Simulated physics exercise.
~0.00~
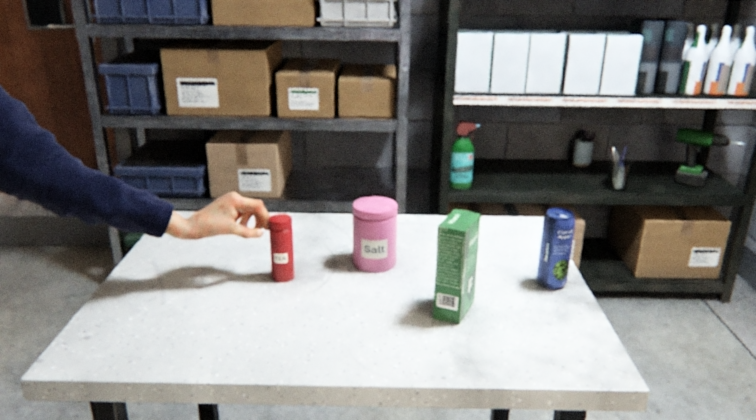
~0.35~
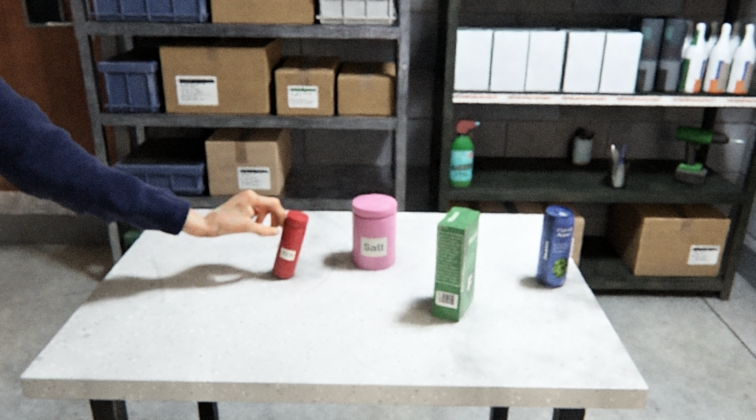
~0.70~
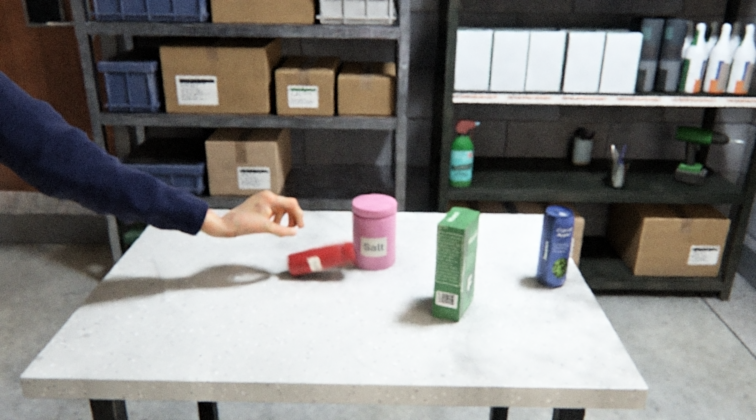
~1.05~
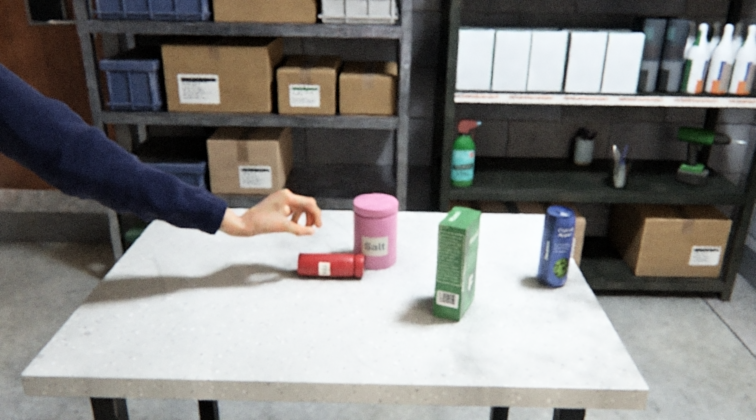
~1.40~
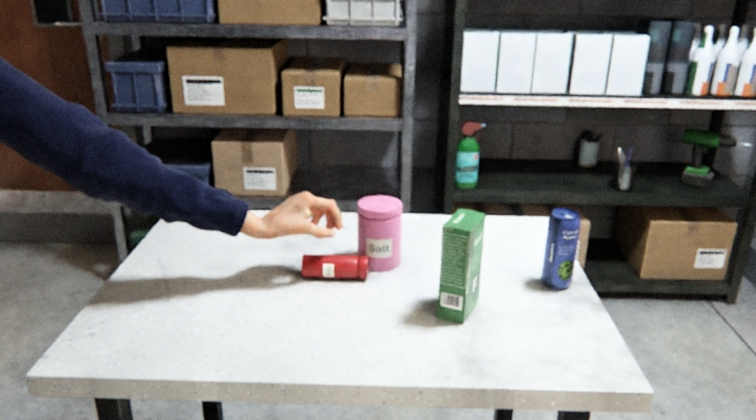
A red shaker stands upright on the left side of a pale speckled table, seen from the front and slightly above in a storeroom with dark metal shelves behind. To its right are a pink jar labelled Salt, a green packet nearer the front and a blue can. A hand in a dark blue sleeve reaches in from the left and pushes the shaker near its top. The shaker leans to the right, then topples onto its side. It ends lying in front of the pink jar, the hand hovering above, while the other items stay standing.
